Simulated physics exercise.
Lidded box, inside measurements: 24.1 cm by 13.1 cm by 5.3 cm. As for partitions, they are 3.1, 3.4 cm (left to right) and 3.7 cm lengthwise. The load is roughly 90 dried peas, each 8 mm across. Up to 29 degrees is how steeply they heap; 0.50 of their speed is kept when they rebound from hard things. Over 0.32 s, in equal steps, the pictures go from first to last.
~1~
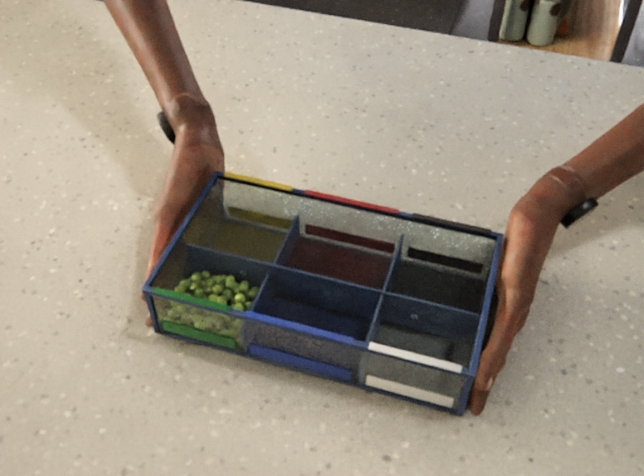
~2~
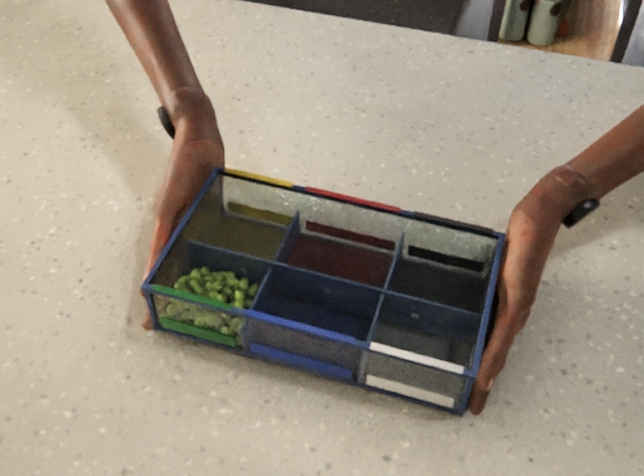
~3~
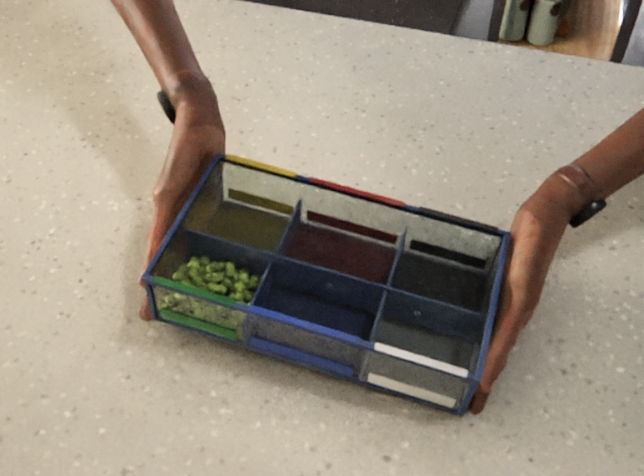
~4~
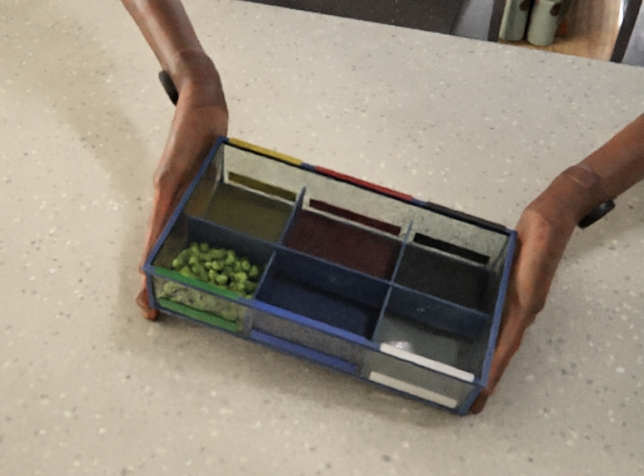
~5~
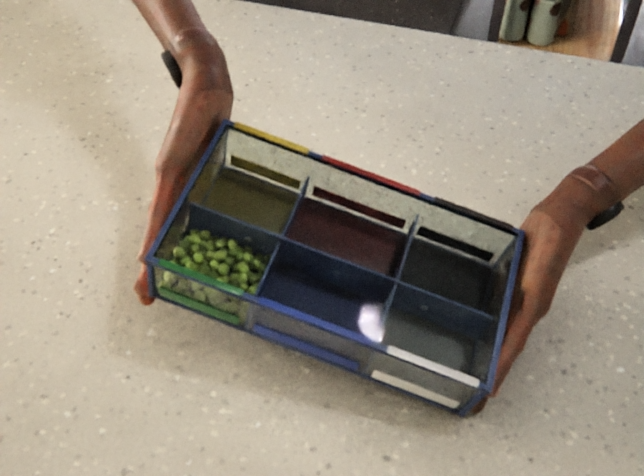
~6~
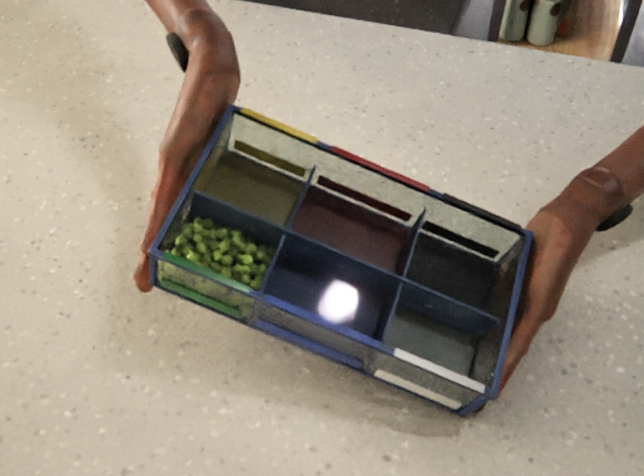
Two hands gripped a clear-topped box with six compartments and gradually tilted it, lowering the right front corner, while the green peas stayed heaped in the front left section and a bright reflection appeared.
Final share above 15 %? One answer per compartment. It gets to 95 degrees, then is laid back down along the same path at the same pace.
Red compartment: Below or equal, blue compartment: Above, green compartment: Above, yellow compartment: Below or equal, white compartment: Above, black compartment: Below or equal.
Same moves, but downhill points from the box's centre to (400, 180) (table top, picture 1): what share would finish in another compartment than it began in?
The share would be about 45 percent.
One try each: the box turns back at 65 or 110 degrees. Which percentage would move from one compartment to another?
First try: Around 10 %; second try: Around 90 %.
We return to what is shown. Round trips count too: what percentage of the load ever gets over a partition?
About 60 %.
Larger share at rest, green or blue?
Green.
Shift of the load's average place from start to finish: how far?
The balance point ends up some 10.0 centimetres from where it began.
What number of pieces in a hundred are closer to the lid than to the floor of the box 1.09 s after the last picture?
60 %.
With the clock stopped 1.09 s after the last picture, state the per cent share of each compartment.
In per cent: Red 0; blue 15; green 80; yellow 0; white 10; black 0.
Then, 1.09 s after the last picture, tilt 95 degrees; blue 15 %, green 80 %, white 10 %.
Then, 1.82 s after the last picture, tilt 41 degrees; blue 20 %, green 45 %, white 40 %.
Then, 2.58 s after the last picture, tilt 0 degrees; blue 20 %, green 40 %, white 40 %.
In the end, red 0 %, blue 20 %, green 40 %, yellow 0 %, white 40 %, black 0 %.
